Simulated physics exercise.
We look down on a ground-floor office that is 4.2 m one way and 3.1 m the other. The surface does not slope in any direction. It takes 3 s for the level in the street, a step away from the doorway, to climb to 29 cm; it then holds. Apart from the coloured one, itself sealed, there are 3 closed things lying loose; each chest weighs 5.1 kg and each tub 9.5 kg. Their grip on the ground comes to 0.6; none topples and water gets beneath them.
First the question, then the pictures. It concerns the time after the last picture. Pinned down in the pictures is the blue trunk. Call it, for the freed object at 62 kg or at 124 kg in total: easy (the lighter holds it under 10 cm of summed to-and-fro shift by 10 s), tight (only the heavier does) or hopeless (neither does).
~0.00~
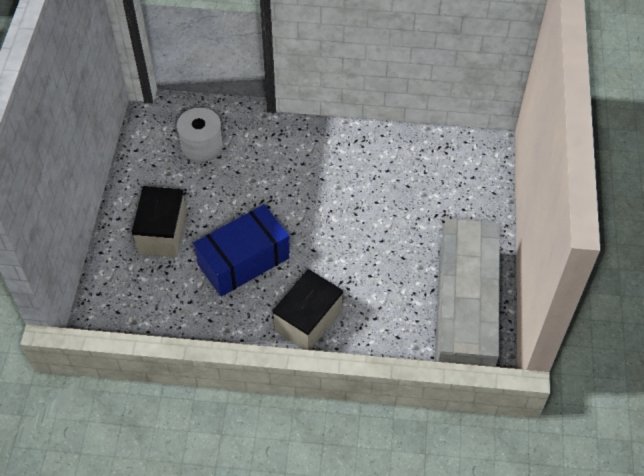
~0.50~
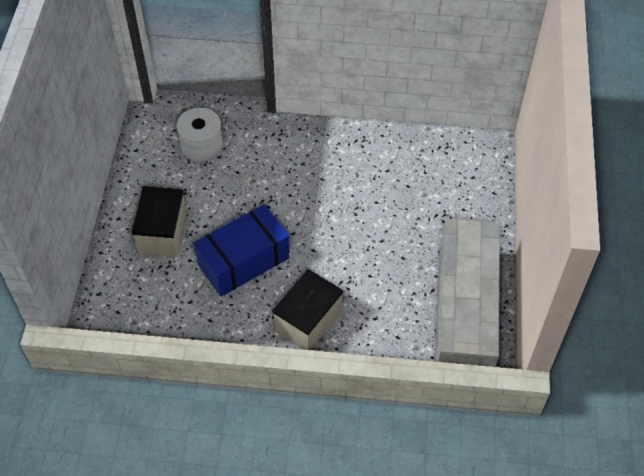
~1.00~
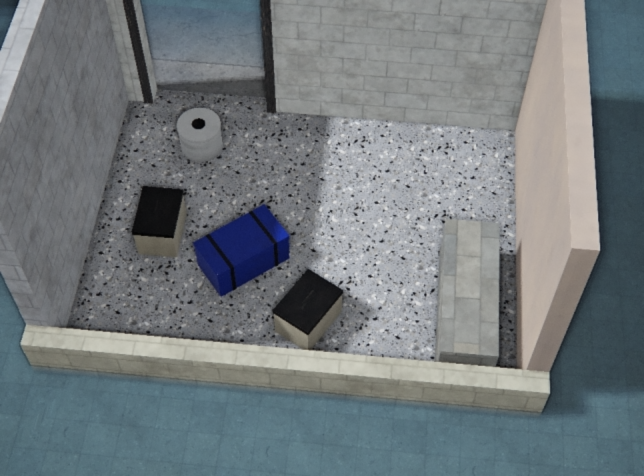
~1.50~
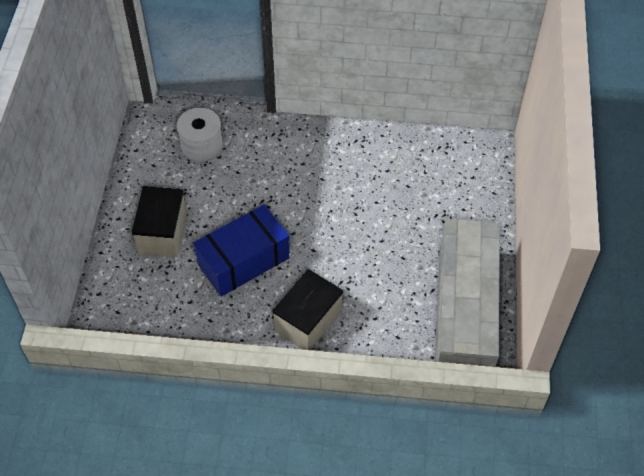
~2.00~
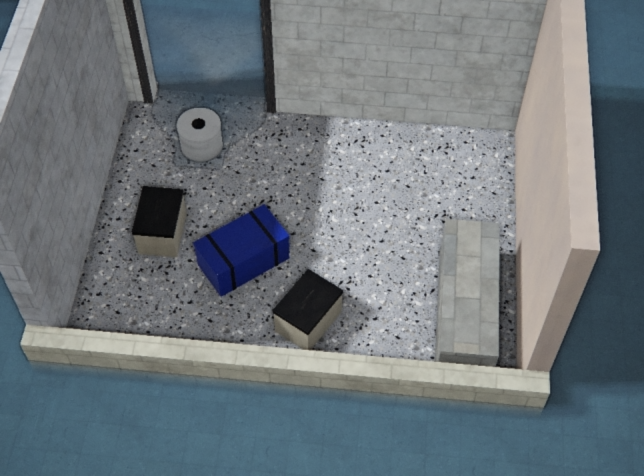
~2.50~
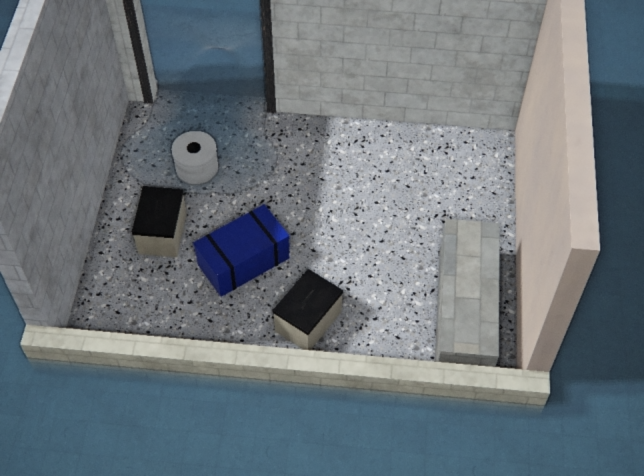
Tight.
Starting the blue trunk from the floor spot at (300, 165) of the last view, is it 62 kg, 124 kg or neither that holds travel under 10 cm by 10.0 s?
The answer: Either weight will do.
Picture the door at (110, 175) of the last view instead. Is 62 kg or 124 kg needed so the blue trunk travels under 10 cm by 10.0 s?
Then the lower weight is enough.
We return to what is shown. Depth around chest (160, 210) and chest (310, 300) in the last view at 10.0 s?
Roughly 13 and 23 cm.
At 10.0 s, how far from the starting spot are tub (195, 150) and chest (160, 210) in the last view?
Respectively 250 and 100 cm.
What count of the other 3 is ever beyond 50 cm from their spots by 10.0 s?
3.
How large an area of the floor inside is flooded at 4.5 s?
Around 8.0 m2 of it.
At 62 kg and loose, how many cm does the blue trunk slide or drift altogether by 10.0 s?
All together it comes to about 80 cm.
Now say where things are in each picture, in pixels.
The blue trunk at (241, 239), on the bottom; 0.0 m2 under water; 0 of 4 have shifted, in the first picture.
The blue trunk at (241, 239), on the bottom; water covers 0.0 m2; 0 of 4 have shifted, in the second picture.
The blue trunk at (241, 239) rests on the ground; 0.0 m2 under water; 0 of 4 have shifted, in the third picture.
The blue trunk at (241, 239) rests on the ground; water covers 0.0 m2; 0 of 4 have shifted, in the fourth picture.
The blue trunk at (241, 239) rests on the ground; water covers 0.5 m2; 0 of 4 have shifted, in the fifth picture.
The blue trunk at (241, 239), on the bottom; 1.3 m2 under water; 1 of 4 have shifted, in the sixth picture.
After 3.5 s the blue trunk would be 0 cm from its start with 62 kg and 0 cm from its start with 124 kg; 5 cm of water round it then.
After 4.5 s the blue trunk would be 1 cm from its start with 62 kg and 0 cm from its start with 124 kg; 7 cm of water round it then.
After 7.0 s the blue trunk would be 1 cm from its start with 62 kg and 0 cm from its start with 124 kg; 11 cm of water round it then.
After 10.0 s the blue trunk would be 77 cm from its start with 62 kg and 0 cm from its start with 124 kg; 17 cm of water round it then.
